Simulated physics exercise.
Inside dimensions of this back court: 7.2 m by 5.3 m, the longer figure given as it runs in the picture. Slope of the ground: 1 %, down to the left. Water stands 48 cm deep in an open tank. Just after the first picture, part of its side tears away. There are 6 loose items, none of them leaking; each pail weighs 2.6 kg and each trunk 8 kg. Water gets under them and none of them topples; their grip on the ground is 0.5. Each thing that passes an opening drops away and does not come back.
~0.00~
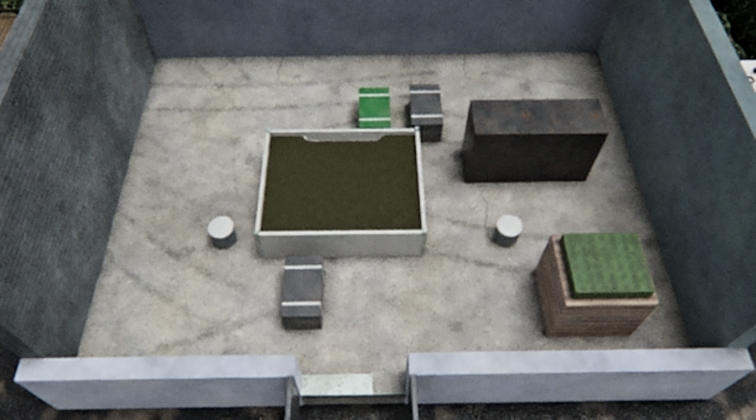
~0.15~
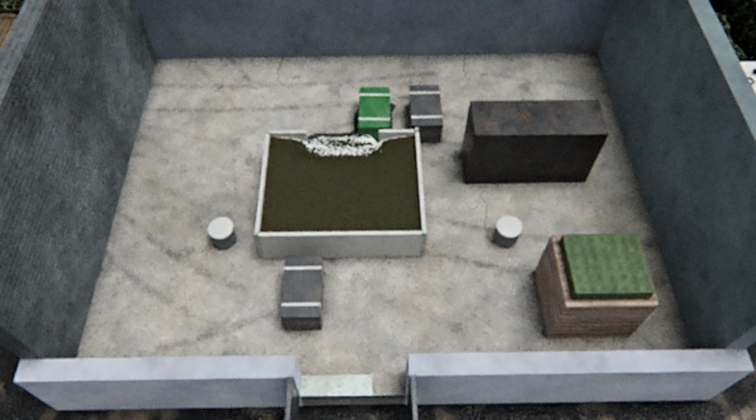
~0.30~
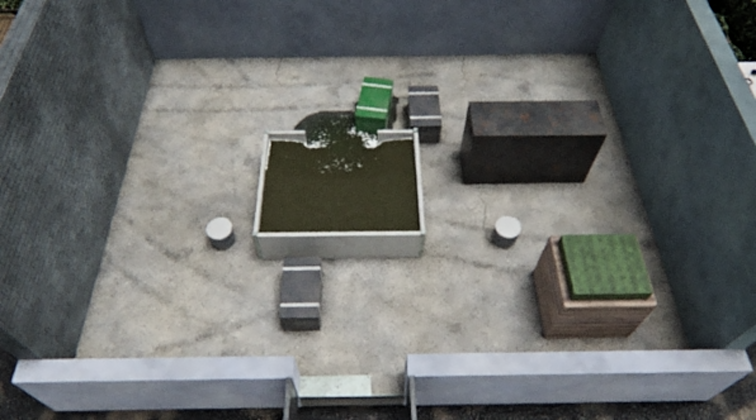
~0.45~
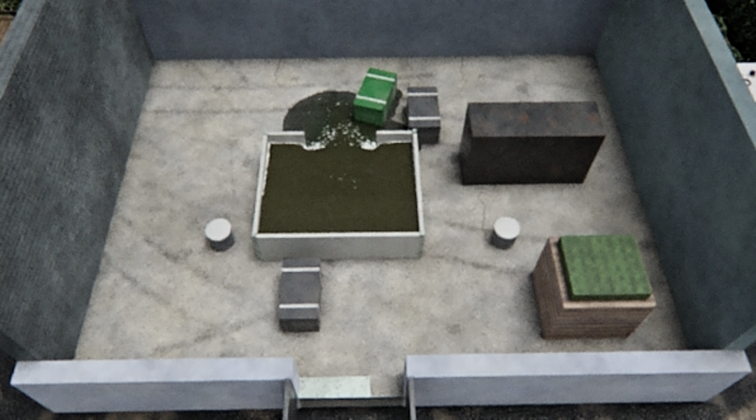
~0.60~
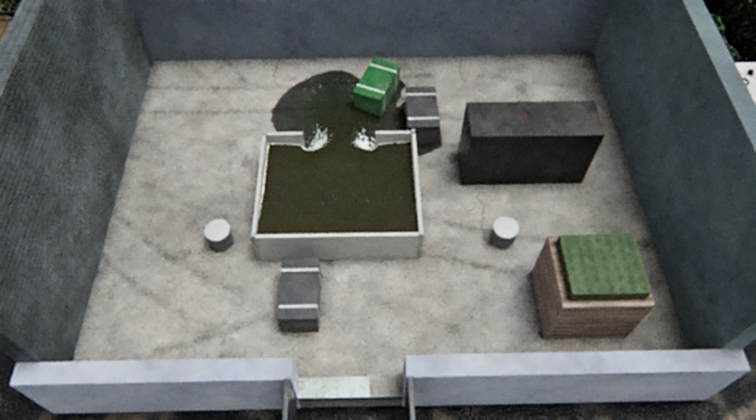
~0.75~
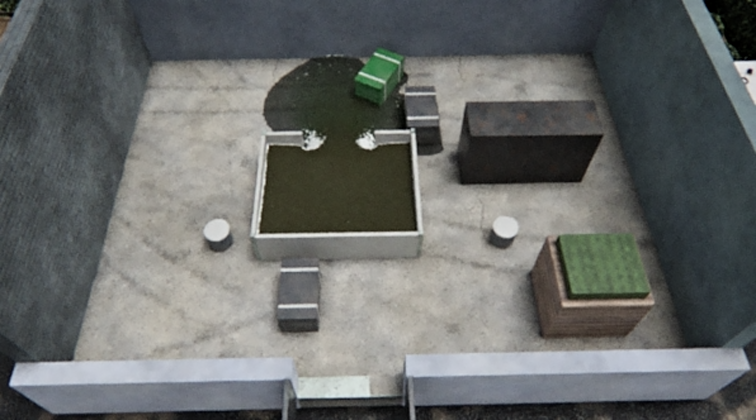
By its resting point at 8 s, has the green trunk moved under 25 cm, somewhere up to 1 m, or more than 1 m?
Expect a big change in position.
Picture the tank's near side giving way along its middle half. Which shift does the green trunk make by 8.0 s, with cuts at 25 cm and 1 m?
My answer is that the green trunk remains put.
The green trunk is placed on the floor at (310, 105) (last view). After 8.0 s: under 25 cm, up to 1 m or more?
Well, it is shoved a long way.
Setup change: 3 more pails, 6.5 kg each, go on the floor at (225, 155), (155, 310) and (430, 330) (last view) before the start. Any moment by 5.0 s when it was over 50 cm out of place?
The first one ends up inside that, the second inside that, the third inside that.
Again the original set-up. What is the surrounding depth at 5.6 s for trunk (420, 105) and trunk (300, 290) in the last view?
Around 2 cm and 0 cm.
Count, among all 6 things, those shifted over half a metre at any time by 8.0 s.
I get 2.
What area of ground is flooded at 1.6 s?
Roughly 10.0 m2 of it is wet.
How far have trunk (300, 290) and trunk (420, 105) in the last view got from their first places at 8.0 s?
First 0 cm, then 10 cm.
After 1.6 s the green trunk is near (402, 52), 1.2 m from its start, afloat; 0 of 6 are out; 1 afloat.
After 3.6 s the green trunk is near (545, 95), 2.6 m from its start, afloat; 0 of 6 are out; 1 afloat.
After 5.6 s the green trunk is near (613, 159), 3.4 m from its start, afloat; 0 of 6 are out; 2 afloat.
After 8.0 s the green trunk is near (626, 240), 3.9 m from its start, afloat; 0 of 6 are out; 4 afloat.
